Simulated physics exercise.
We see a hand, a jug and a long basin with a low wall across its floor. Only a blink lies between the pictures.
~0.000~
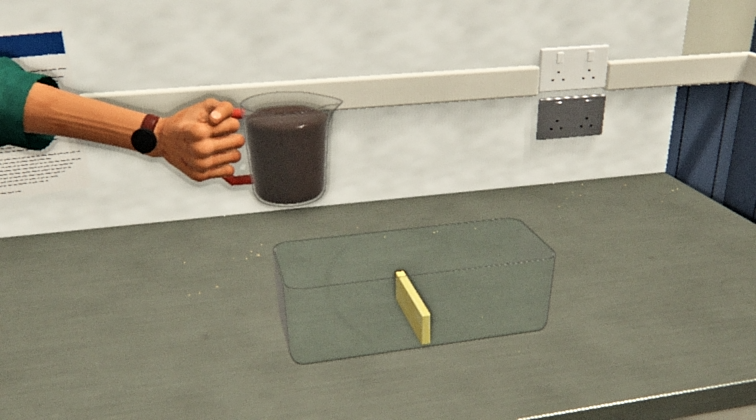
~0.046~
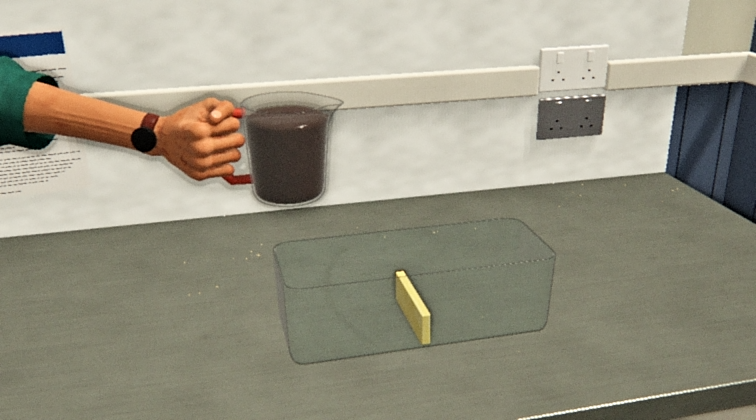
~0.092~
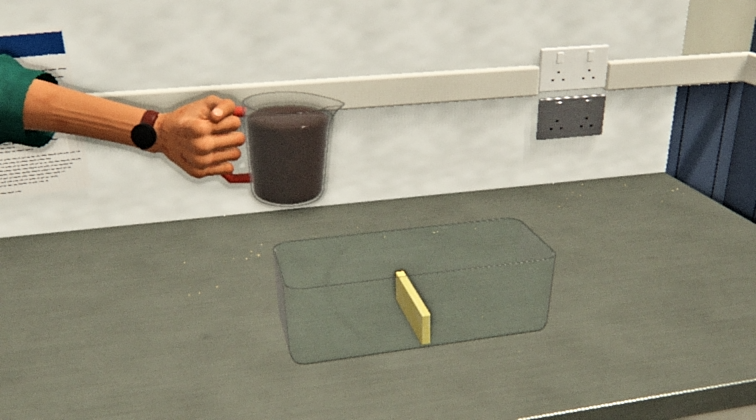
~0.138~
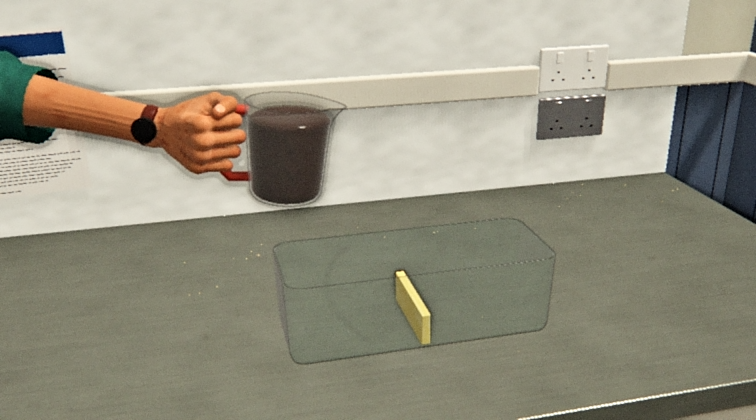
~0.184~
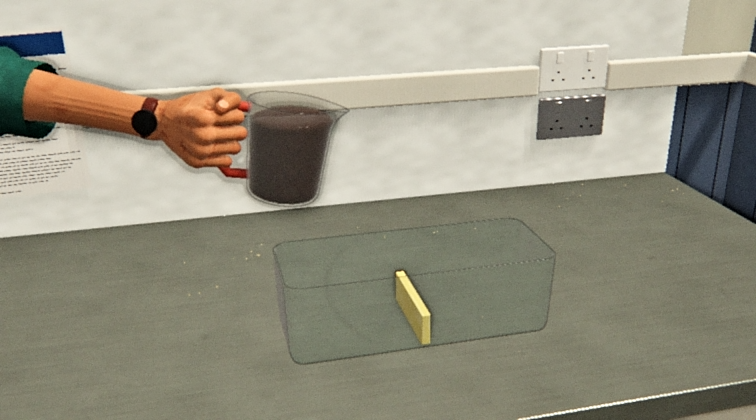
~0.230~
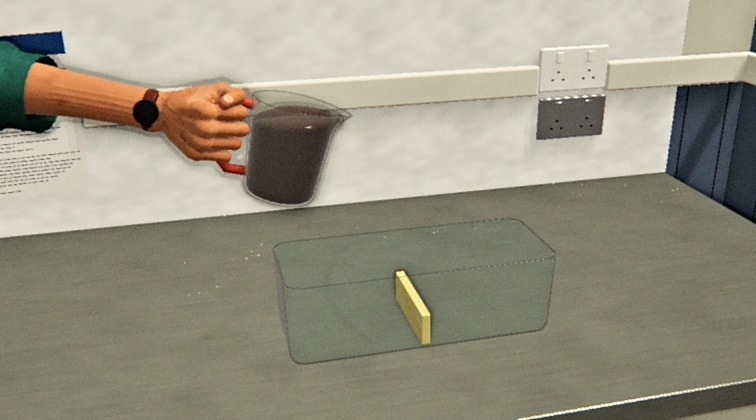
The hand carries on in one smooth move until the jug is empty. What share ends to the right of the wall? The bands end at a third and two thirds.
It comes to not even a third.
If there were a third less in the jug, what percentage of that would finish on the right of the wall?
Close to 5 per cent.
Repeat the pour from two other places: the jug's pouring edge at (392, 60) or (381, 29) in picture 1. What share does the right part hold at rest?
In turn 90 and 90 in a hundred.
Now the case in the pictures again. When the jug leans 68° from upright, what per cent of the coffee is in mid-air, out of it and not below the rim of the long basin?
Roughly 20 in a hundred.
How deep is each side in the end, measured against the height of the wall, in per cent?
Some 50 per cent left and 10 right.
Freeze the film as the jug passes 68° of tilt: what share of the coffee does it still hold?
Near 80 %.
A moment on, the jug is tipped part way and 78 per cent is still to pour, 3 is left of the wall and 1 right of it.
Next, the jug is tipped on its side and 30 per cent is still to pour, 31 is left of the wall and 16 right of it.
Then the jug is tipped on its side and 6 per cent is still to pour, 66 is left of the wall and 18 right of it.
Later the jug is tipped on its side and 1 per cent is still to pour, 75 is left of the wall and 20 right of it.
Finally, 76 per cent lies left of the wall, 20 right of it and 4 outside.
